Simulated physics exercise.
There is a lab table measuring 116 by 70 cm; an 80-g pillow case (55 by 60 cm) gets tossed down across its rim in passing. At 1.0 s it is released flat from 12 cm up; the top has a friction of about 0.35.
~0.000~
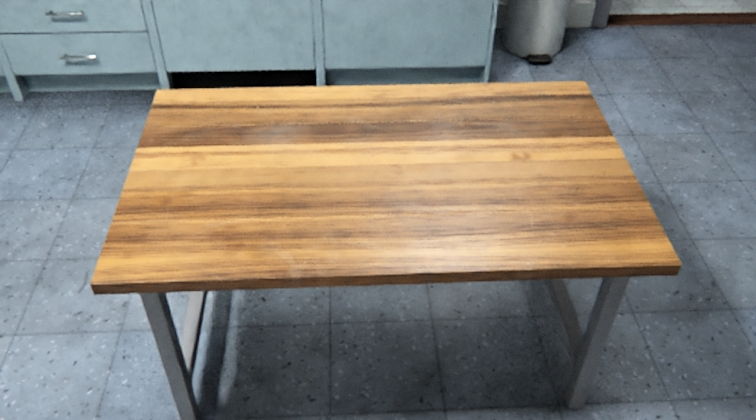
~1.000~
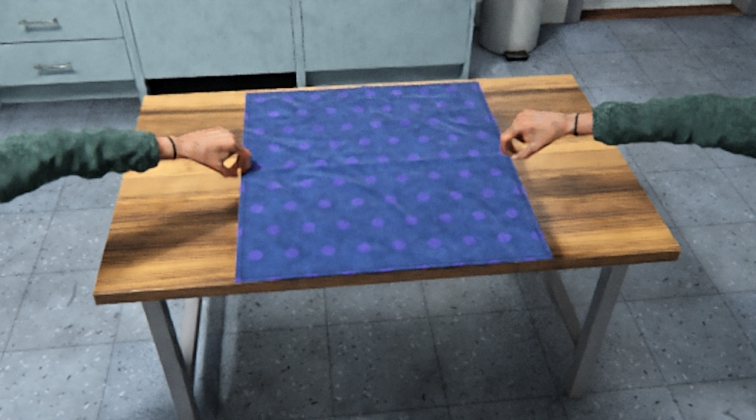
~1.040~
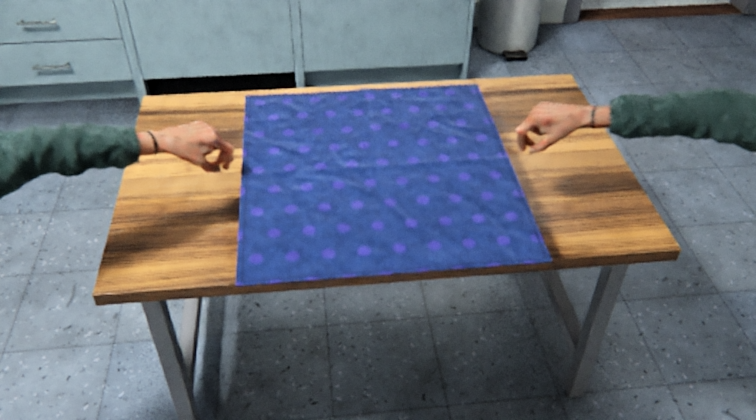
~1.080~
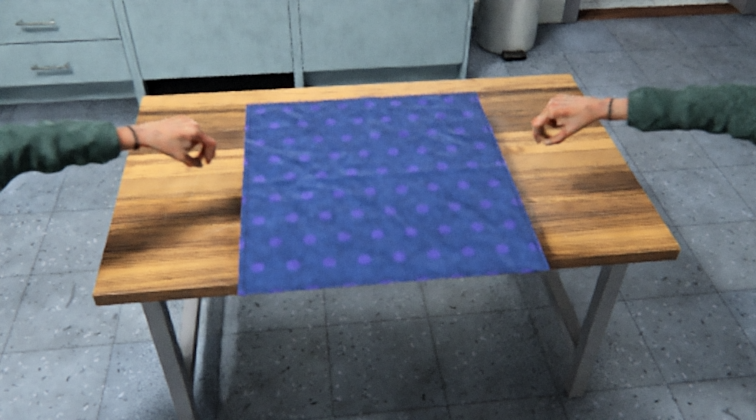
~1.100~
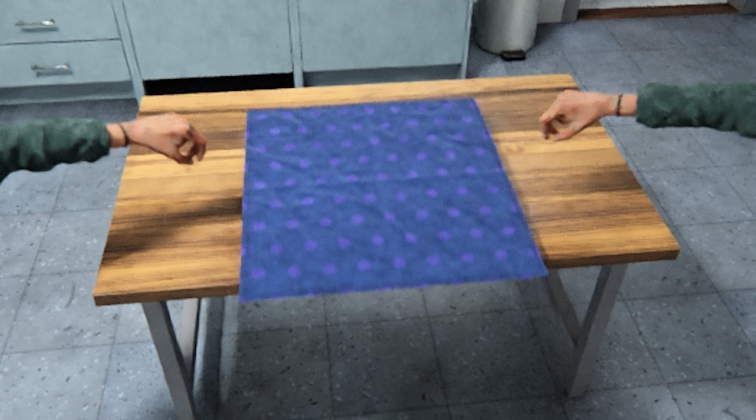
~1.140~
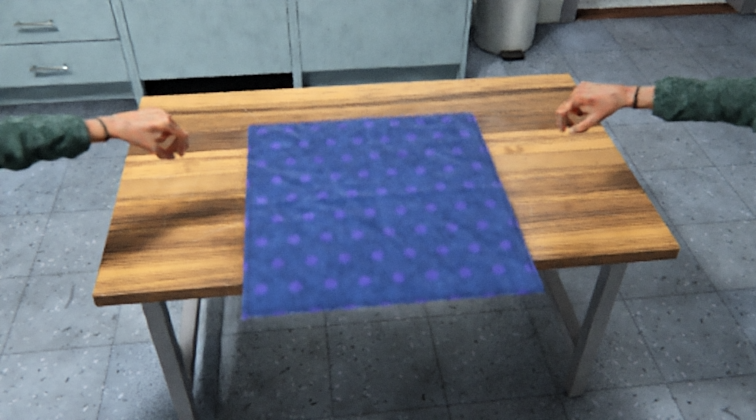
On a wooden table in a tiled room, two hands laid out a blue cloth with purple dots and let go, and it slid slightly toward the near edge, overhanging it, as the hands drew apart.
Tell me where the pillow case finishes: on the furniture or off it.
Watch, it won't leave.
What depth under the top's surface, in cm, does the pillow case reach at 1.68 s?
10 cm, approximately.
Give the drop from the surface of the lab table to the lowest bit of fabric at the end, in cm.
About 12 cm.
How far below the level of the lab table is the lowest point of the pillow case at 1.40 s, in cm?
Roughly 8 cm.
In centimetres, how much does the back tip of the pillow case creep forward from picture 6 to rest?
Forward creep to rest: Approx. 0 cm.
At 1.4 s, 80 % of the pillow case is still over the top.
At 1.7 s, 80 % of the pillow case is still over the top.
At 1.9 s, 80 % of the pillow case is still over the top.
At 2.2 s, 80 % of the pillow case is still over the top.
At 4.4 s, 80 % of the pillow case is still over the top.
